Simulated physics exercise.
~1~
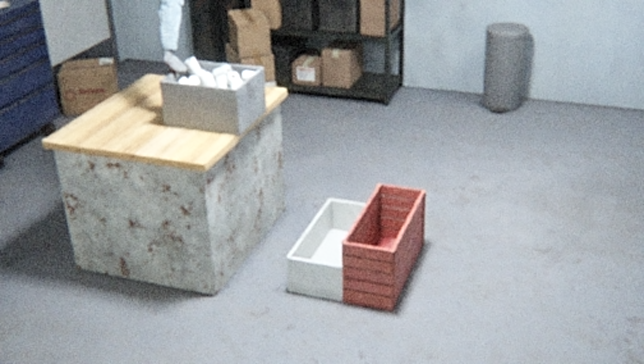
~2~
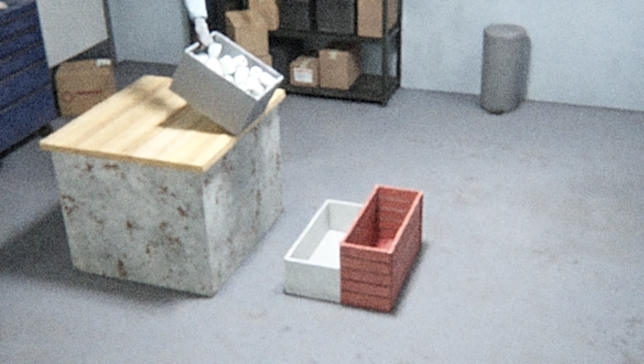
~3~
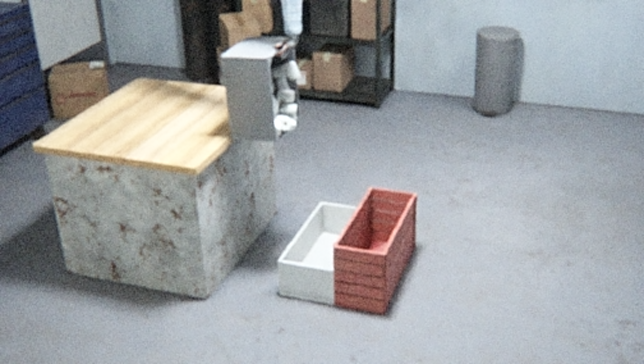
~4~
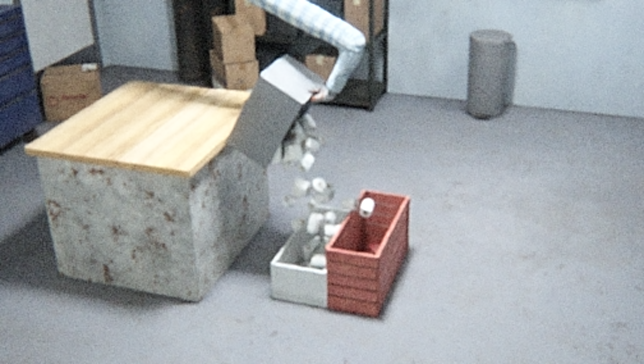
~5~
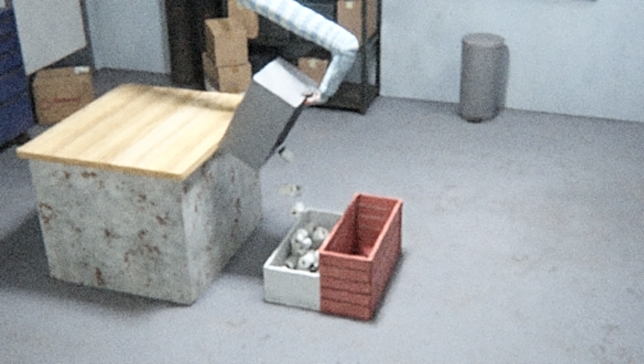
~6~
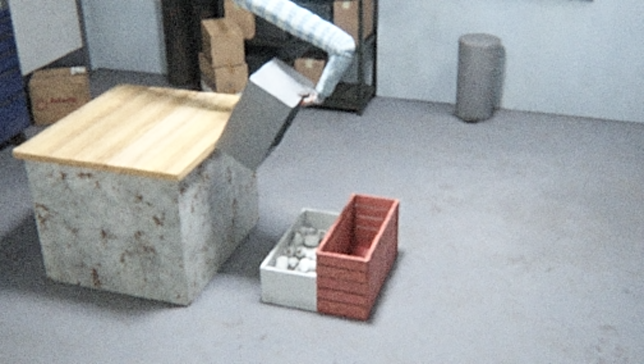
Arm in a pale sleeve tipping a grey crate off a bench end, spilling white rolls mostly into the white tote below.
